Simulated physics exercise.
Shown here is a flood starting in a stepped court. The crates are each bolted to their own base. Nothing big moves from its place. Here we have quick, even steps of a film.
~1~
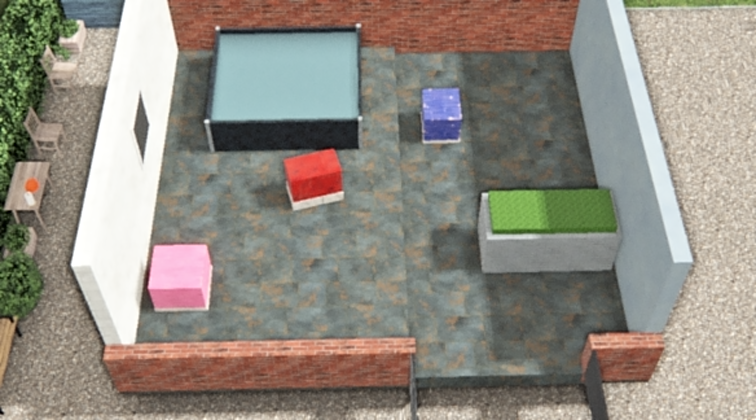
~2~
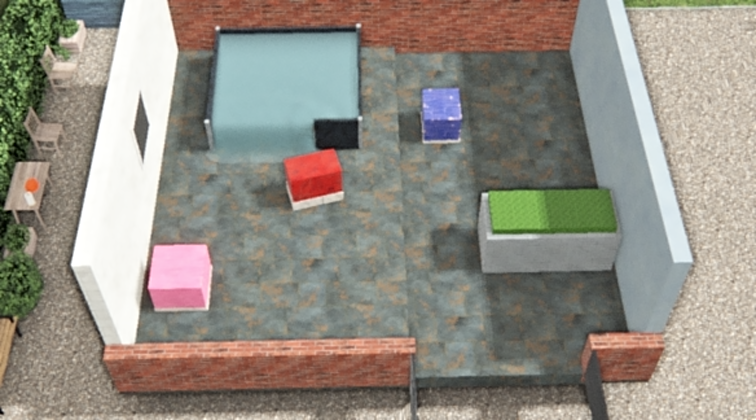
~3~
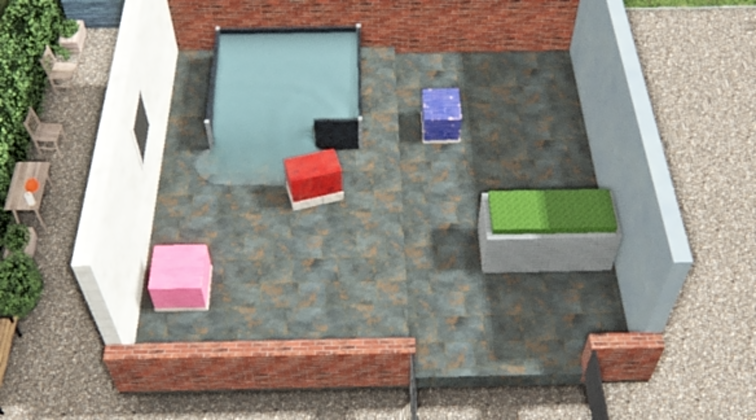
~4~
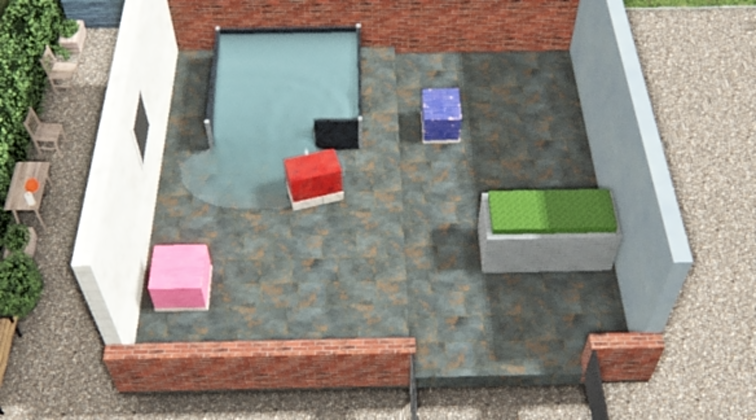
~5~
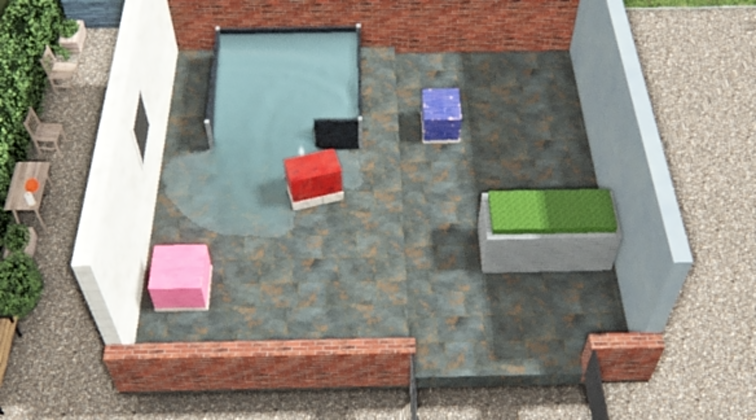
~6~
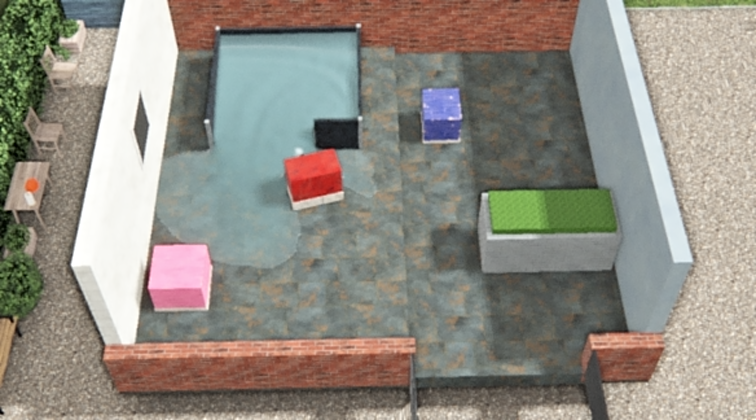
The clip opens on a walled court with a dark-sided tank of still water at the back left and several coloured blocks. Most of the tank's front side disappears and water pours out, spreading forward across the tiles, around the red block and up to the pink one.
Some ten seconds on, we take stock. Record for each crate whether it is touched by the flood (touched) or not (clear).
My prediction: The red crate will be wet. The blue crate will be wet. The pink crate will be wet.
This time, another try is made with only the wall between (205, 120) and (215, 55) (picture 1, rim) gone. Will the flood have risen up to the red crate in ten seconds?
I'd say the red crate never gets wet.
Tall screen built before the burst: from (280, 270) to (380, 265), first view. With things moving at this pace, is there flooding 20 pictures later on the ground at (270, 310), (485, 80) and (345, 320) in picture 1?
As listed: Under water, not flooded, flooded.
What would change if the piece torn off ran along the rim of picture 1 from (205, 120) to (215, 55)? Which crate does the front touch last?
Answer: The crate marked blue.
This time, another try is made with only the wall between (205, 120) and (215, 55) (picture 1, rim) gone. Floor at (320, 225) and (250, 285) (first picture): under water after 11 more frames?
Going point by point, the first is high and dry and the second is waterlogged.
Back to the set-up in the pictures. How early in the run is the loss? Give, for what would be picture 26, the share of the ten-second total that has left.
Estimated share: Close to 0 %.
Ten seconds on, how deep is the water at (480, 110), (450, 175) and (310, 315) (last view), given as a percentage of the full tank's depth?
4, 12, 10 %.
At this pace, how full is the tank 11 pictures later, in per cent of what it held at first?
It works out to roughly 50 percent.
A moment on, water covers 25 % of the floor; the red crate water round its plinth, the blue crate not reached, the pink crate water round its plinth.
Next, water covers 35 % of the floor; the red crate water round its plinth, the blue crate water round its plinth, the pink crate water round its plinth.
Then, water covers 55 % of the floor; the red crate water round its plinth, the blue crate water round its plinth, the pink crate water round its plinth.
Later, water covers 80 % of the floor; the red crate water round its plinth, the blue crate water round its plinth, the pink crate water round its plinth.
In the end, water covers 95 % of the floor; the red crate was topped, the blue crate was topped, the pink crate was topped.
